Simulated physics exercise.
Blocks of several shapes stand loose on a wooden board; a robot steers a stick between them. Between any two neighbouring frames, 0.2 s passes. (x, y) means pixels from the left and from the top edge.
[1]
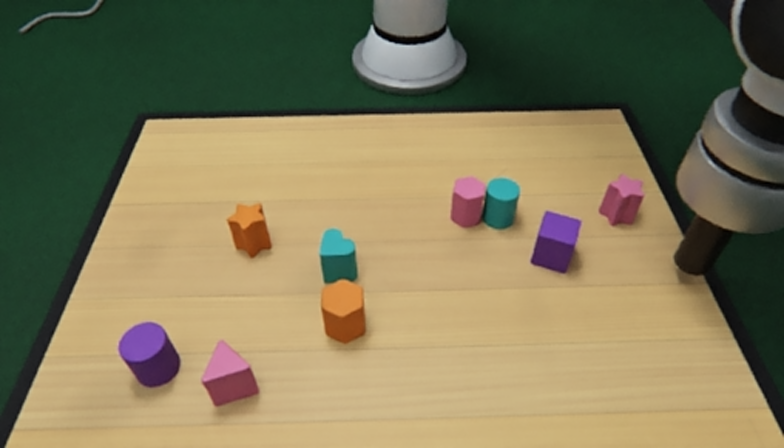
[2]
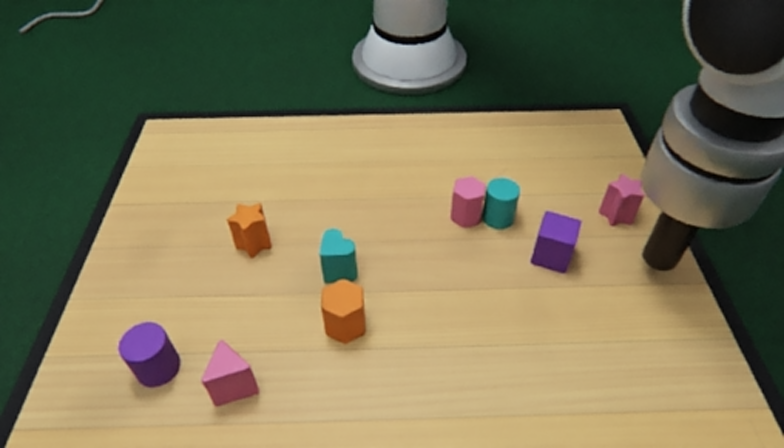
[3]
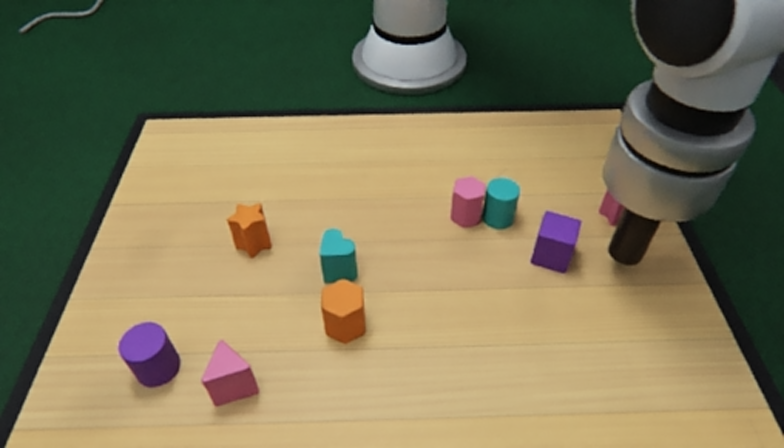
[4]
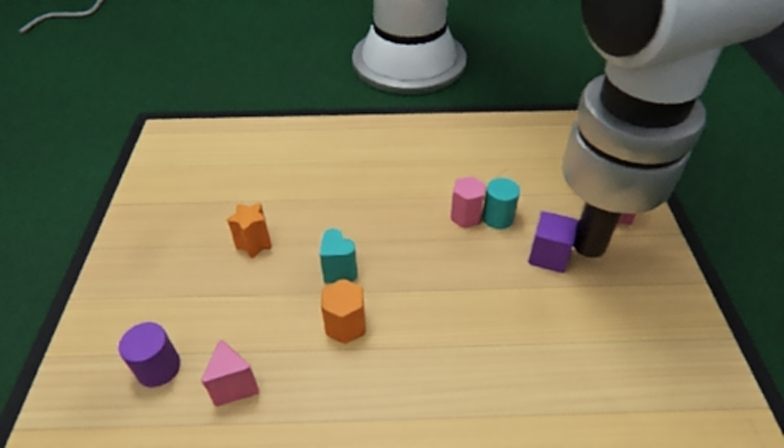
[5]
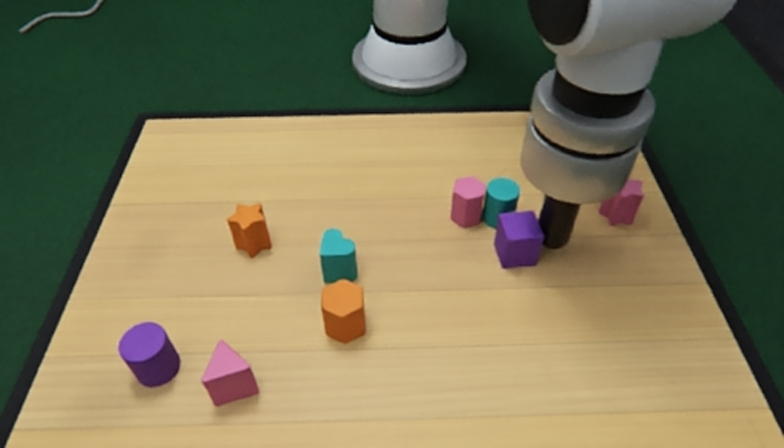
We see colourful blocks of several shapes standing on a wooden board as a robot arm moves its dark stick leftward from the right side, meets the purple block and pushes it left, close to the turquoise cylinder.
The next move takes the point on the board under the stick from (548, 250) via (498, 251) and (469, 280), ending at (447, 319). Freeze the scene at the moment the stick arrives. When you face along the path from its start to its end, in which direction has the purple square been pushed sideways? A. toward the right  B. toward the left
I'll go with A - toward the right.
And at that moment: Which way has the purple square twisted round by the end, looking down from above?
Rotates clockwise.
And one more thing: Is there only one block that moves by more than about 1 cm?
Yes, that is how it ends up.
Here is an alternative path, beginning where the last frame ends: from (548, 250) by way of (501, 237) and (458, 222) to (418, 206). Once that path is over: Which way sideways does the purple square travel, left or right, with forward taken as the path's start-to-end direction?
Toward the left.
What follows on the original path. One third of the way, stick at (500, 239); purple square at (469, 228).
Two thirds of the way, stick at (471, 268); purple square at (439, 238), turned 40° clockwise.
At the end, stick at (448, 307); turquoise disc in place; purple square at (439, 238), turned 40° clockwise.
